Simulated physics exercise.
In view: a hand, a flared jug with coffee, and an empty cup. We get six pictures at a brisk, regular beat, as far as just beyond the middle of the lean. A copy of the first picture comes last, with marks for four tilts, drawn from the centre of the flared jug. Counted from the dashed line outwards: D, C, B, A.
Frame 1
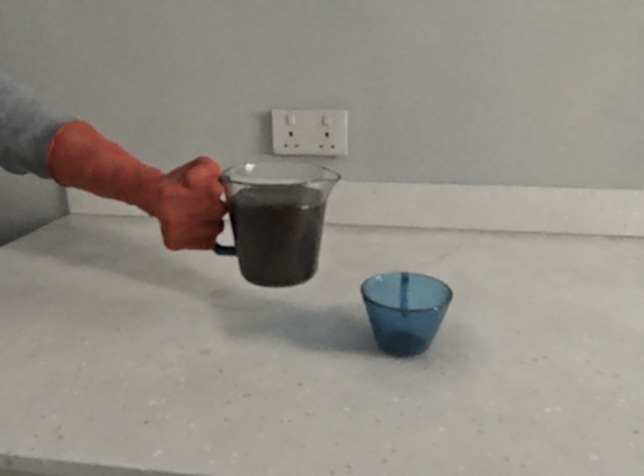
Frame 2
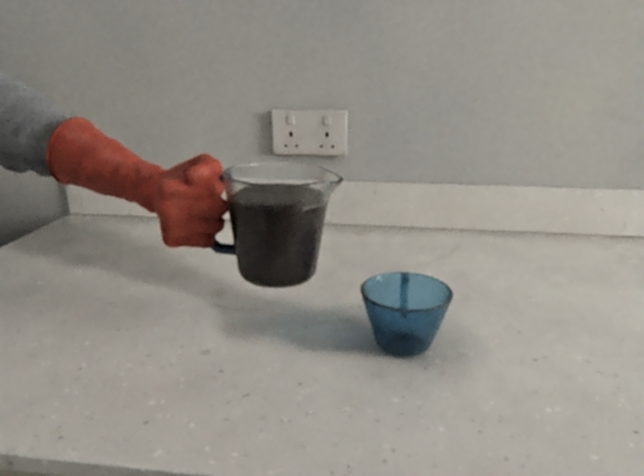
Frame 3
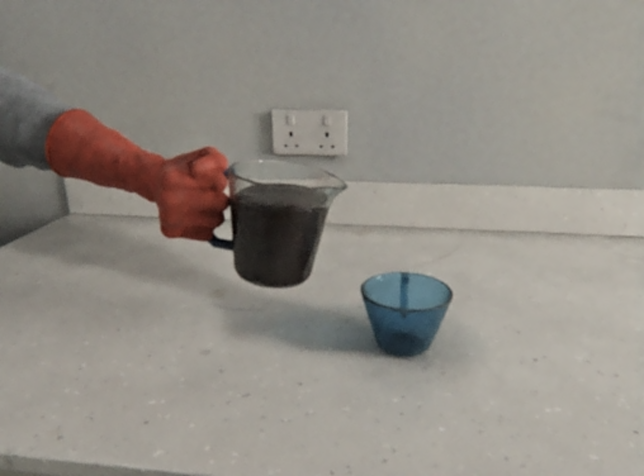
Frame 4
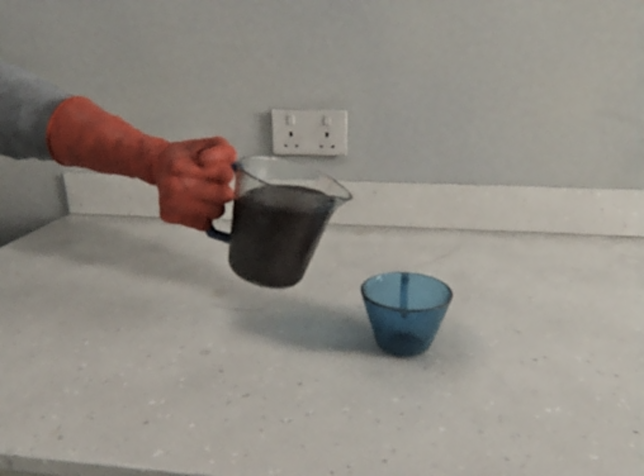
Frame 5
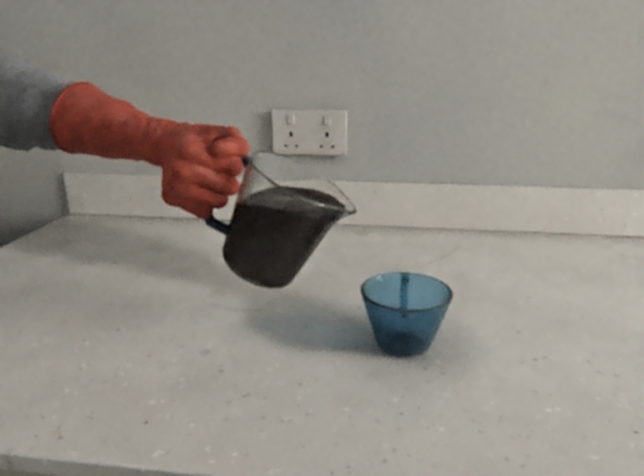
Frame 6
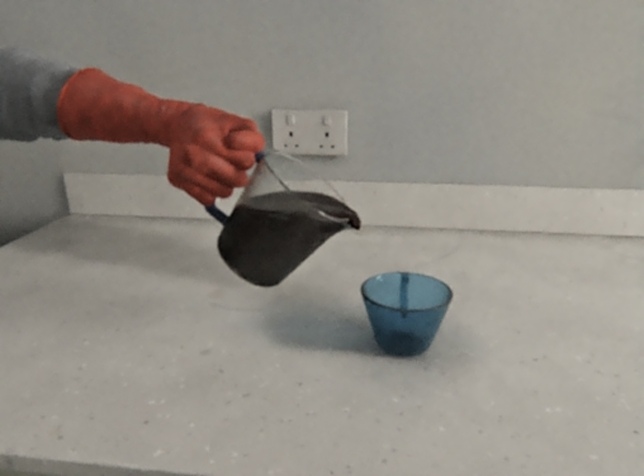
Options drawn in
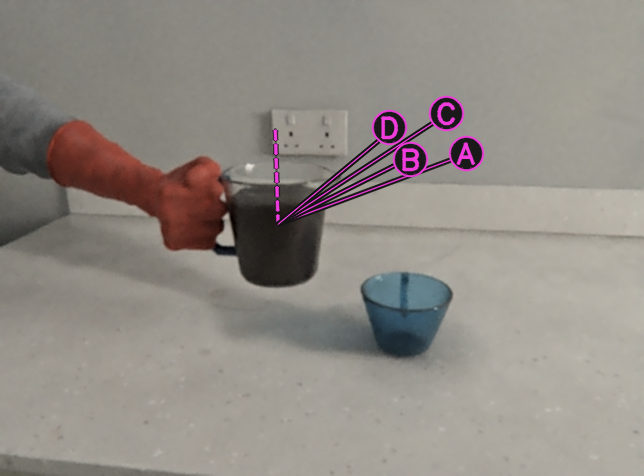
A red-coloured hand held a clear jug of dark coffee upright, then tilted it steadily to the right, above and left of a small blue cup, until the coffee reached over its lip.
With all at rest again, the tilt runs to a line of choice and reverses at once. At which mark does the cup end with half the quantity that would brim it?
D.
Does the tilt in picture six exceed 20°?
Yes, it does.
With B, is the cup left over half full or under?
Over.
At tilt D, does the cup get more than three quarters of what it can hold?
No, less.
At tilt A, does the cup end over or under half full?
Over.
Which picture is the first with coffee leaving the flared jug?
Picture 6.
On the marked copy, A at (450, 160); B at (394, 165); C at (432, 123); D at (378, 141).
If A is chosen, the cup ends with about 82 % of what it can hold; 15 % of the coffee is spilt.
If B is chosen, the cup ends with about 73 % of what it can hold; 9 % of the coffee is spilt.
If C is chosen, the cup ends with about 65 % of what it can hold; 3 % of the coffee is spilt.
If D is chosen, the cup ends with about 50 % of what it can hold.
